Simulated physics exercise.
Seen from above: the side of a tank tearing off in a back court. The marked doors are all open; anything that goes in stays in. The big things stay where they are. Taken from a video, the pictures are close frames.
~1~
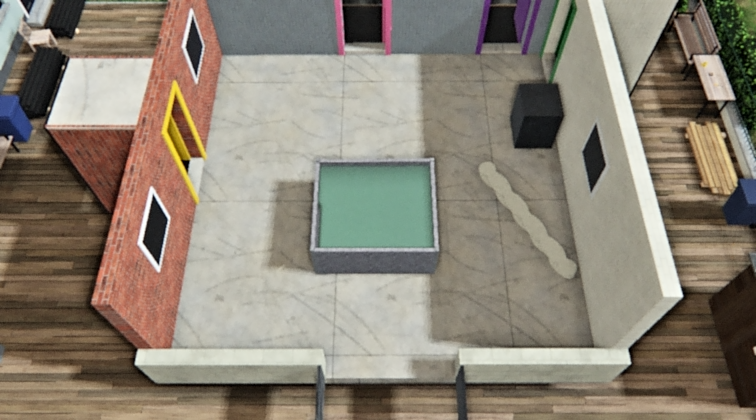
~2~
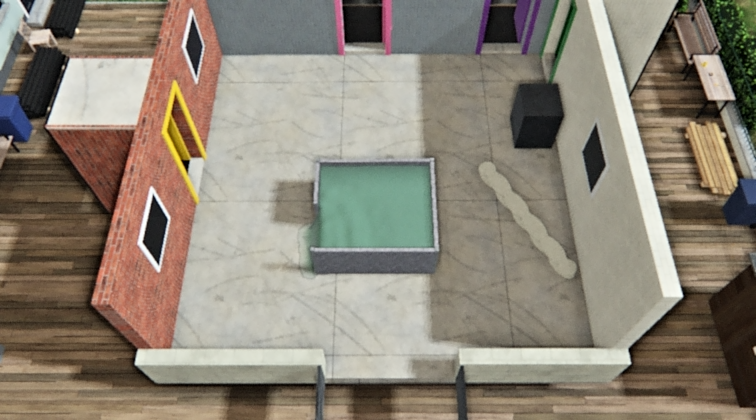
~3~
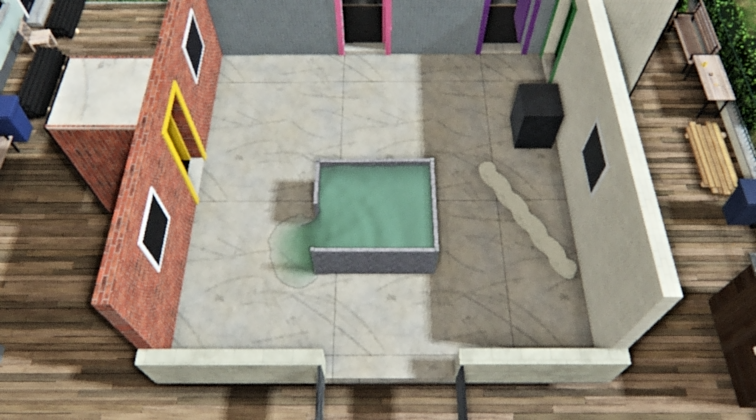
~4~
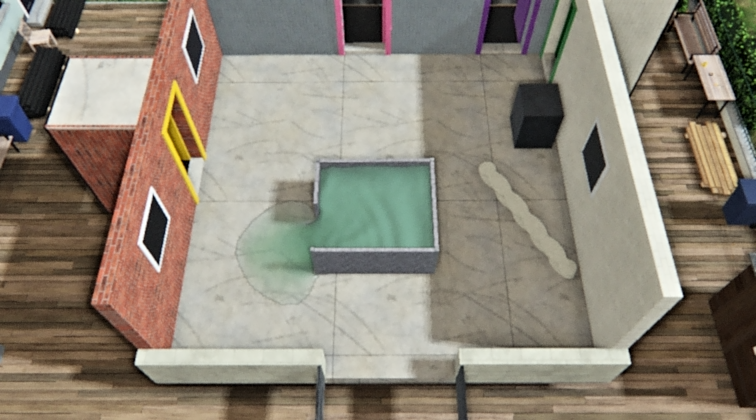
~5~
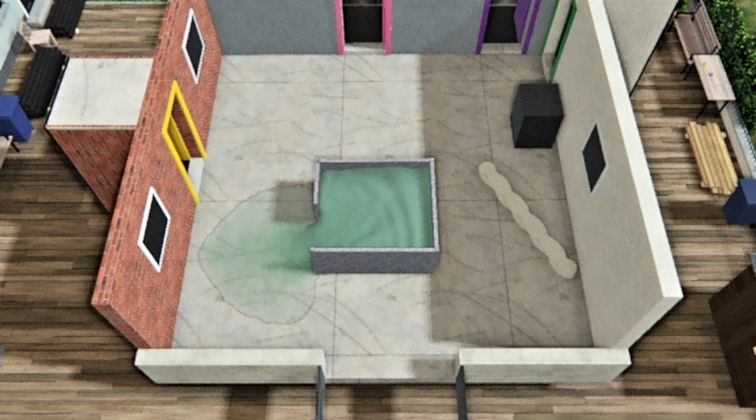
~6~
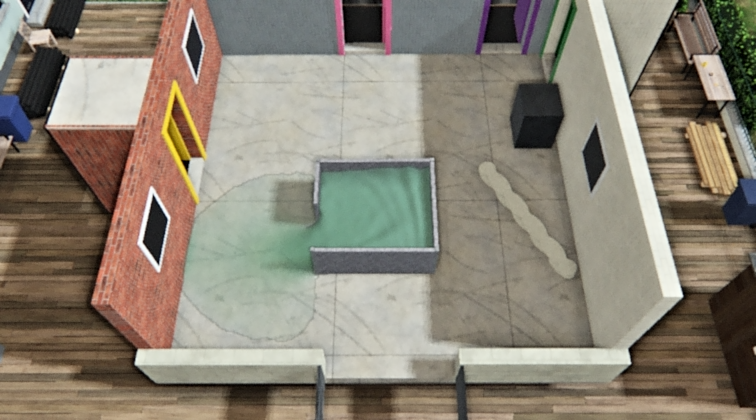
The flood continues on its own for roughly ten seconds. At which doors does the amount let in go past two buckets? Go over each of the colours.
As I see it, the green door stays at or under the cap there. The pink door stays at or under the cap there. The yellow door tips over the cap there. The purple door stays at or under the cap there.
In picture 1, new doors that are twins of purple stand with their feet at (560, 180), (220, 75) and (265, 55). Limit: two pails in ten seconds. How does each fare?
Door by door: Ends up below, ends up above, ends up above.
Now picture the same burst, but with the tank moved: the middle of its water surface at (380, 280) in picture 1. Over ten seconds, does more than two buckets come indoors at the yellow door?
My take is that the yellow door remains below.
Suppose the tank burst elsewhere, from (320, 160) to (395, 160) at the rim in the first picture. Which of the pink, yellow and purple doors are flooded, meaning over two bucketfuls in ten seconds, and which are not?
Lab note: Pink above the mark, yellow below the mark, purple above the mark.
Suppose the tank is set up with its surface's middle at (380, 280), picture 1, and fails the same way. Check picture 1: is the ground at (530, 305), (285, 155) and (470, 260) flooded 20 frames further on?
In the order asked: Not reached, reached by the flood, not reached.
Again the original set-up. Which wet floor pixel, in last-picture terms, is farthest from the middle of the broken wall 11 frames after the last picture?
Somewhere around (220, 77).
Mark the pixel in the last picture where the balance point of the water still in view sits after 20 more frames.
Close to pixel (294, 237).
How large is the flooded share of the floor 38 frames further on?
Roughly 70 per cent.
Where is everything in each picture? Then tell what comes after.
The first frame shows the water tank at (375, 205) is whole and still.
In the second frame, the front is at (313, 276), out from the gap at (319, 241).
In the third frame, water pours out at (319, 242) and has run to (276, 235).
In the fourth frame, the front is at (243, 241), out from the gap at (319, 243).
In the fifth frame, the front is at (204, 262), out from the gap at (319, 243).
In the sixth frame, water pours out at (319, 243) and has run to (184, 283).
A moment on, water covers 20 % of the floor; the green door not reached, the pink door not reached, the yellow door under two buckets in, the purple door not reached.
Next, water covers 20 % of the floor; the green door not reached, the pink door not reached, the yellow door over two buckets in, the purple door not reached.
Then, water covers 40 % of the floor; the green door not reached, the pink door not reached, the yellow door over two buckets in, the purple door not reached.
Later, water covers 70 % of the floor; the green door not reached, the pink door wet at the sill, nothing in, the yellow door over two buckets in, the purple door wet at the sill, nothing in.
In the end, water covers 95 % of the floor; the green door wet at the sill, nothing in, the pink door wet at the sill, nothing in, the yellow door over two buckets in, the purple door wet at the sill, nothing in.
